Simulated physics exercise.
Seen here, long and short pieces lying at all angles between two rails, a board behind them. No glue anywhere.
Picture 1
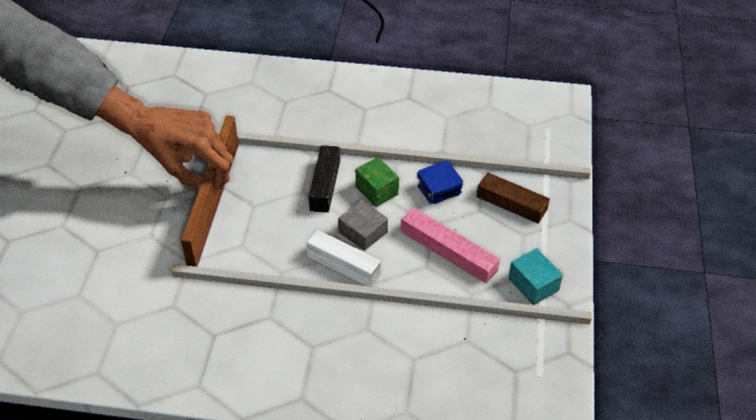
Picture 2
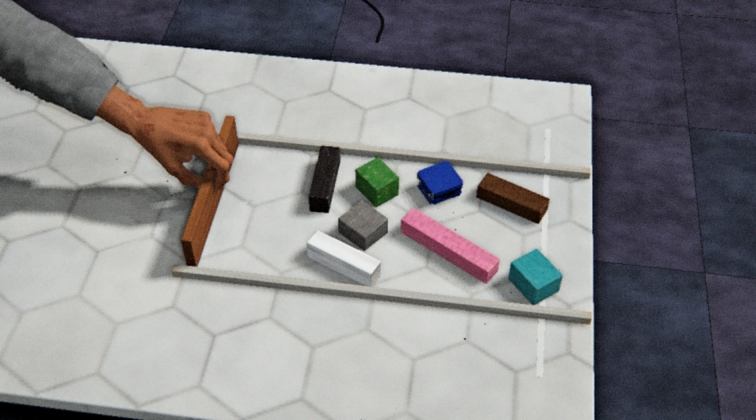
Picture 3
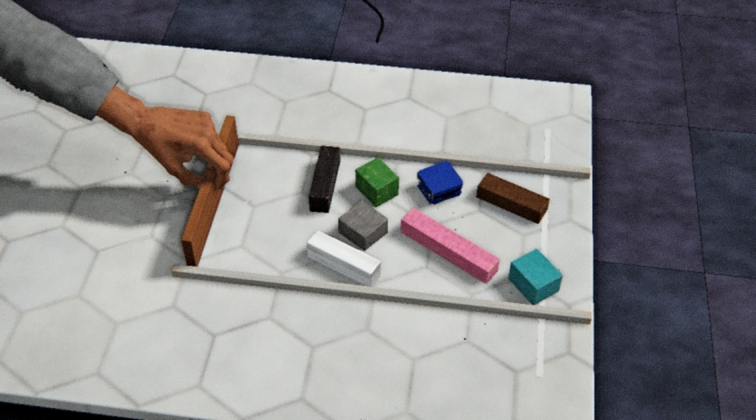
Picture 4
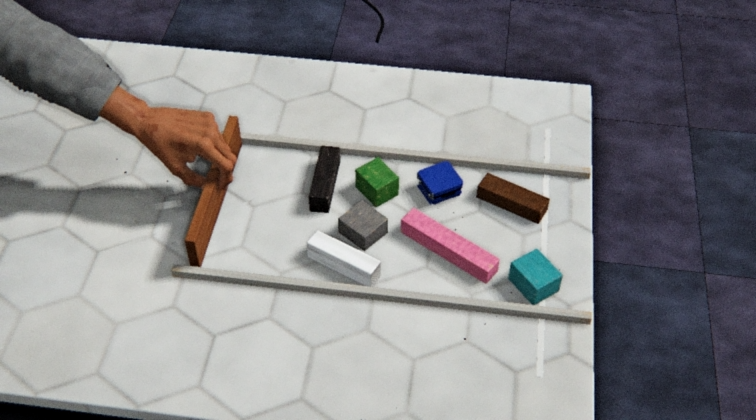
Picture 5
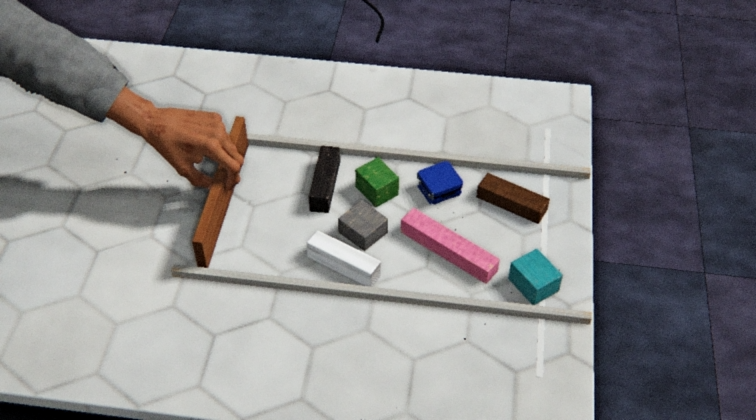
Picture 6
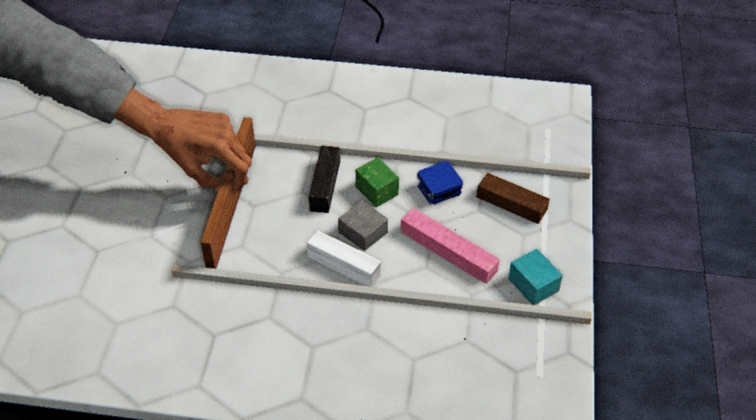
Hand sliding a wooden board slightly right between two rails, while the coloured blocks and bars ahead of it stay still.
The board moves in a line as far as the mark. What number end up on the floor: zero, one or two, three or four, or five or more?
As it turns out, the number that fall off is three or four.
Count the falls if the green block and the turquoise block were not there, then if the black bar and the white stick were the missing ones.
Fallen: 3, and 2 in the other try.
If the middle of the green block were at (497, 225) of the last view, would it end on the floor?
It tumbles off.
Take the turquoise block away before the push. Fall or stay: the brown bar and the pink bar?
The brown bar is lost; the pink bar comes down.
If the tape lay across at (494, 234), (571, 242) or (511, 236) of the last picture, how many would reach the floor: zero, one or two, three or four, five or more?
In that order: Just one or two; 5 or more; 1 or 2.
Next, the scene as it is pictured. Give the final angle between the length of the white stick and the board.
Some 60 degrees.
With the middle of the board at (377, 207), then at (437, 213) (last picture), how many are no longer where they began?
At the one place 6, at the other 8.
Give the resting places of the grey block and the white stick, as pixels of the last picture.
First (570, 252), then (582, 291).
Early on, none off yet; turquoise block at rest near (535, 277); brown bar at rest near (513, 198); pink bar at rest near (450, 244).
Finally, the number that fall off is three or four; lost, blue case, pink bar, brown bar and turquoise block.
